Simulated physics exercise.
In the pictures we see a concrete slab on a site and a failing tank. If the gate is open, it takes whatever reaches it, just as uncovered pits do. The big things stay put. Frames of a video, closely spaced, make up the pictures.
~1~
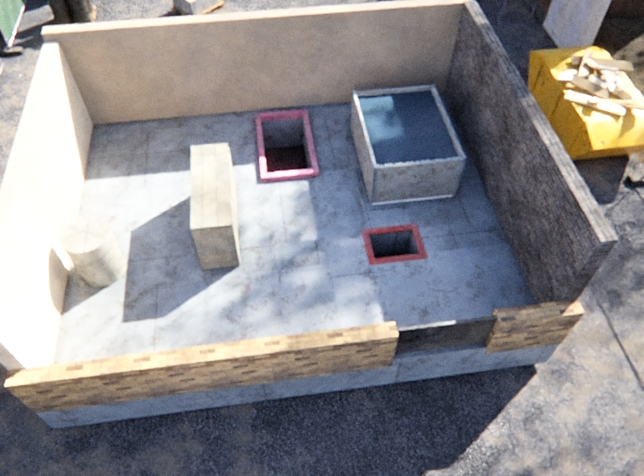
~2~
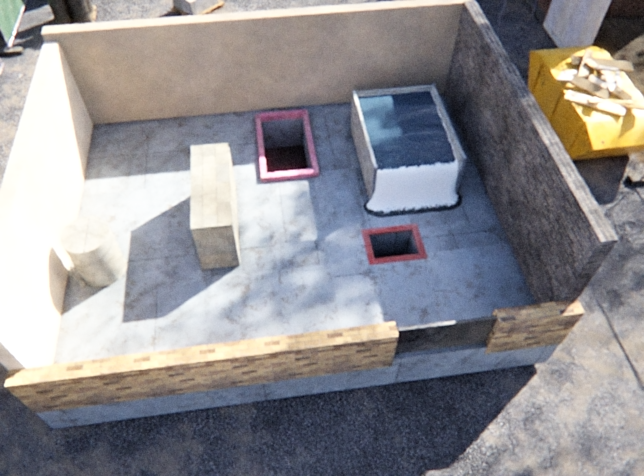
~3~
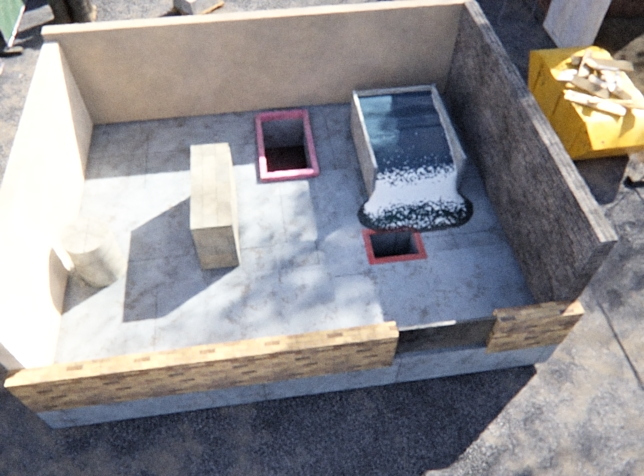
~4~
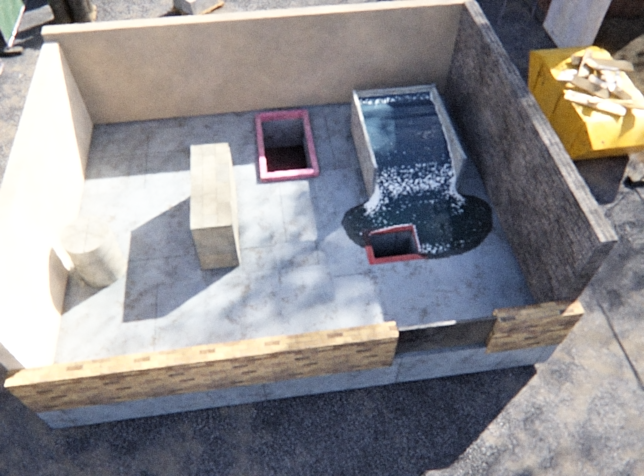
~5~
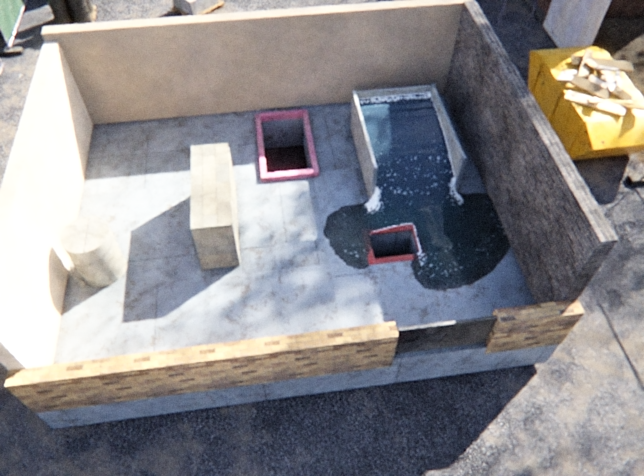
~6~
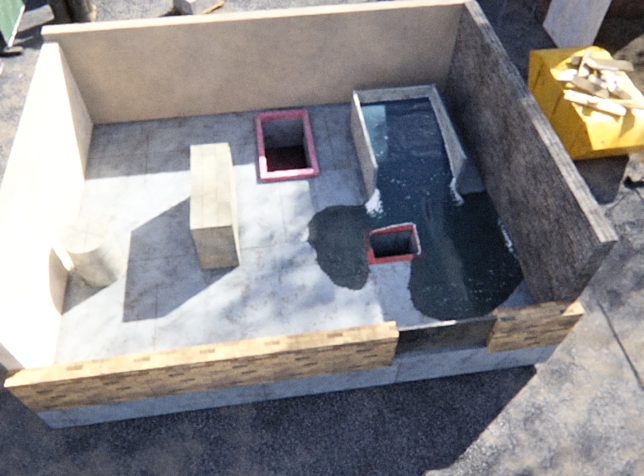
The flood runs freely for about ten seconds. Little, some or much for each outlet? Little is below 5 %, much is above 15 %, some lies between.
The gate gets little. The red pit gets much. The pink pit gets little.
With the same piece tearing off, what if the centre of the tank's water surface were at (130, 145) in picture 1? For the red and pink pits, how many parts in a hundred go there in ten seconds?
Shares - red: 8 in a hundred, pink: 0 in a hundred.
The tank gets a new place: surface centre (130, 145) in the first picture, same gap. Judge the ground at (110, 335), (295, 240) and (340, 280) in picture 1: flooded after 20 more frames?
Looking at all three, I'd call them swamped, bone dry, swamped.
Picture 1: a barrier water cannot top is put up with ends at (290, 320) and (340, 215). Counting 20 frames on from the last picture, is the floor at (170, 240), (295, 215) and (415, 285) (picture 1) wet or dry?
Result in the order given: Unaffected, unaffected, drowned.
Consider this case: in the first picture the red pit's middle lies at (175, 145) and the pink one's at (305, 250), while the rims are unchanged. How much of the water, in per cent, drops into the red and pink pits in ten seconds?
Red gets 6 in a hundred; pink gets 8 in a hundred.
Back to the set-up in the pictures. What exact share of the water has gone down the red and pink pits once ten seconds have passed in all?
Estimated: 42 per cent and 0 per cent respectively.
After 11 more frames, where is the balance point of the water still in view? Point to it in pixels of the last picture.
Roughly (425, 238).
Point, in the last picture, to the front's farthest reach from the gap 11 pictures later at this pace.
Close to (221, 367).
A moment on, water covers 25 % of the floor; the gate 0 %, the red pit 16 %, the pink pit 0 %.
Next, water covers 30 % of the floor; the gate 0 %, the red pit 25 %, the pink pit 0 %.
Then, water covers 40 % of the floor; the gate 0 %, the red pit 32 %, the pink pit 0 %.
Later, water covers 65 % of the floor; the gate 0 %, the red pit 37 %, the pink pit 0 %.
In the end, water covers 95 % of the floor; the gate 0 %, the red pit 41 %, the pink pit 0 %.
